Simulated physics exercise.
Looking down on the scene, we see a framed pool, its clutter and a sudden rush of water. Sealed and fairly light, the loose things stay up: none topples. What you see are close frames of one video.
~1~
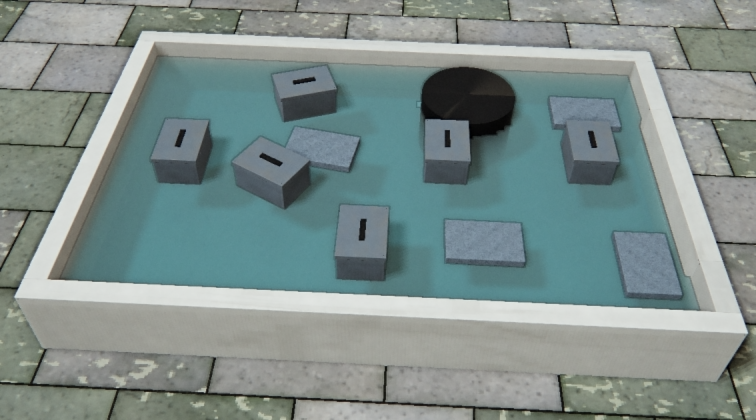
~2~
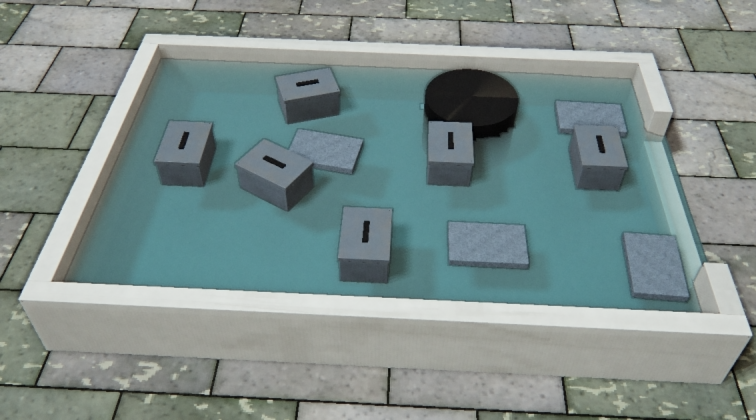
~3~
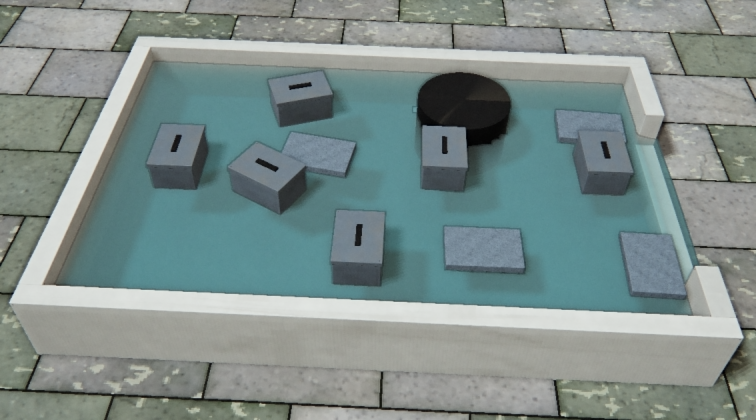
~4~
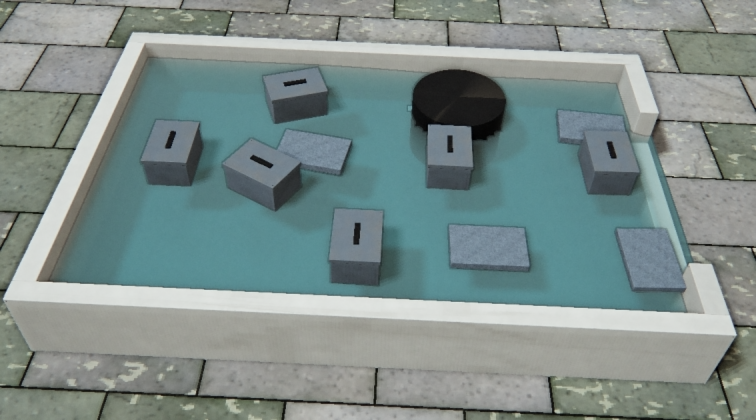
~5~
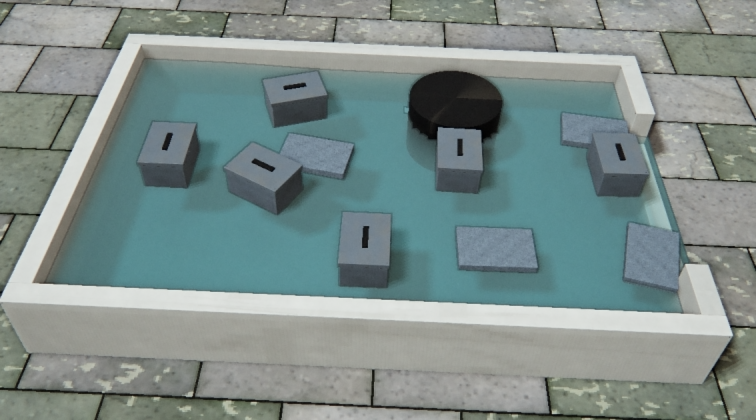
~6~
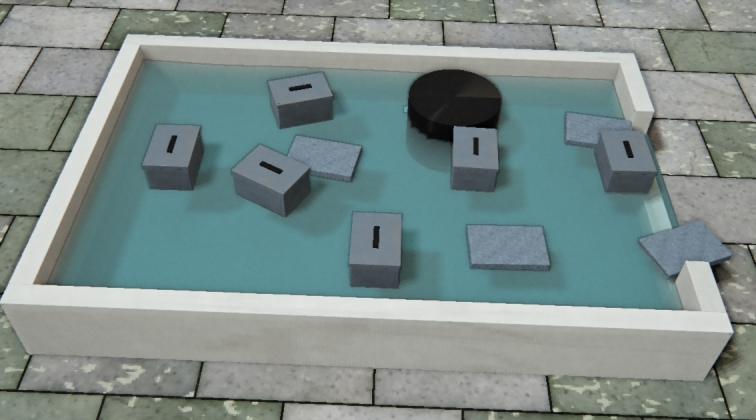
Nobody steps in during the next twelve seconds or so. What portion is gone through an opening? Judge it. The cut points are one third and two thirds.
It falls between one third and two thirds.
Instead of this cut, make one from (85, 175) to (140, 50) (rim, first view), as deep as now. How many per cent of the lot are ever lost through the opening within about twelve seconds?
I'd reckon around 20 percent.
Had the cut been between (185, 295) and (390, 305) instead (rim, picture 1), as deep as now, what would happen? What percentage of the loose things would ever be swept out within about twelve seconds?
It comes to about 20 per cent of the things.
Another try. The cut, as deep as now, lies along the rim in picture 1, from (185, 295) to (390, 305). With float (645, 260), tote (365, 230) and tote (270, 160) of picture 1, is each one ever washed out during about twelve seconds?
Object one: Remains; object two: Leaves; object three: Leaves.
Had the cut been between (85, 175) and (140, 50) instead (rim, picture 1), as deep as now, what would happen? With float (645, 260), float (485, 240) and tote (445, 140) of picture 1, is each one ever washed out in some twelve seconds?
Retained, retained, retained.
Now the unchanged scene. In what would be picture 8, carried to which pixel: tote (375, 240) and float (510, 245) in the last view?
The first top is near (403, 240) and the second near (534, 243).
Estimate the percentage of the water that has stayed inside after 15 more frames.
It comes to about 76 parts in a hundred.
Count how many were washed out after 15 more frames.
3 in all.
A moment on, 2 of 10 are out; 8 afloat.
Next, 3 of 10 are out; 7 afloat.
Later, 3 of 10 are out; 7 afloat.
In the end, 5 of 10 are out; 5 afloat.
